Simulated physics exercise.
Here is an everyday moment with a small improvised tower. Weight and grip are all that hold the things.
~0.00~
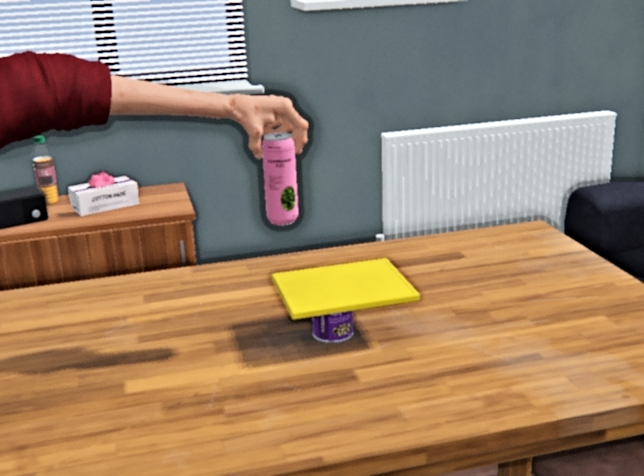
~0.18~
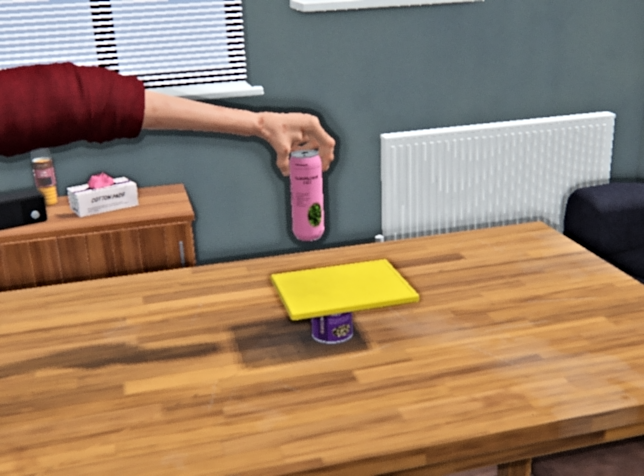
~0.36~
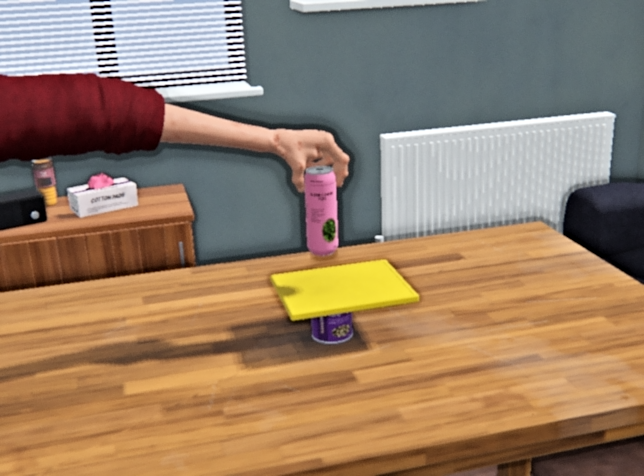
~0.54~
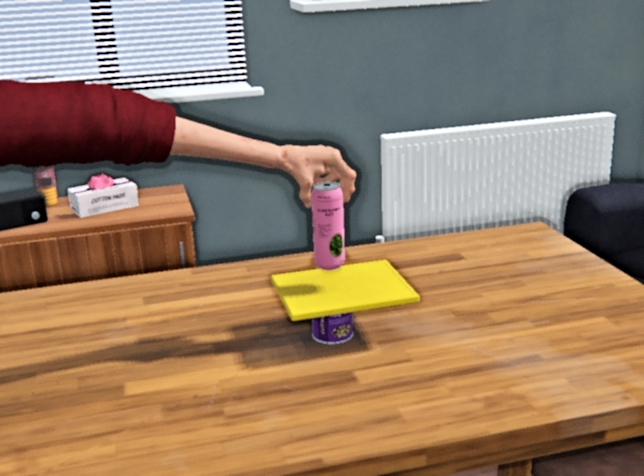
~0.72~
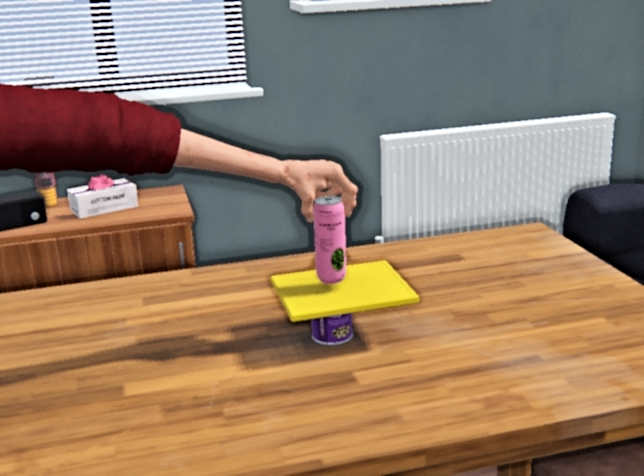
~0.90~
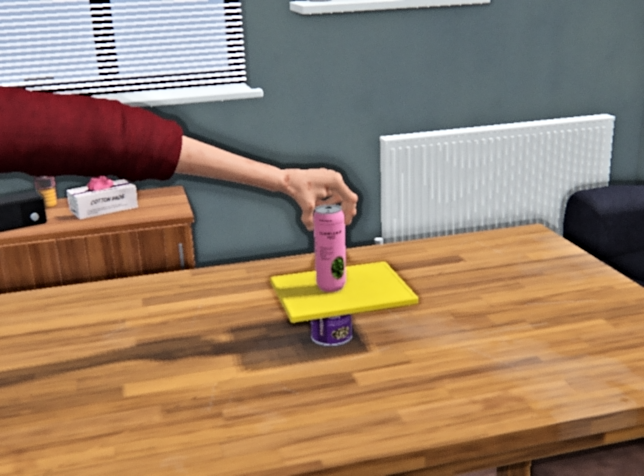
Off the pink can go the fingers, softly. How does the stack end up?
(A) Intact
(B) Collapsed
A.
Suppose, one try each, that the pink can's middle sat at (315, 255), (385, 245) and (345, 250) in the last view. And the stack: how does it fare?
Outcomes in order: Stands, then falls, then stands.
After 1.10 s, no change.
After 1.40 s, pink can resting near (330, 249).
In the end (2.0 s), all 3 unmoved. At the end, from the last picture's camera, pink can near (330, 249). The stack keeps its balance.
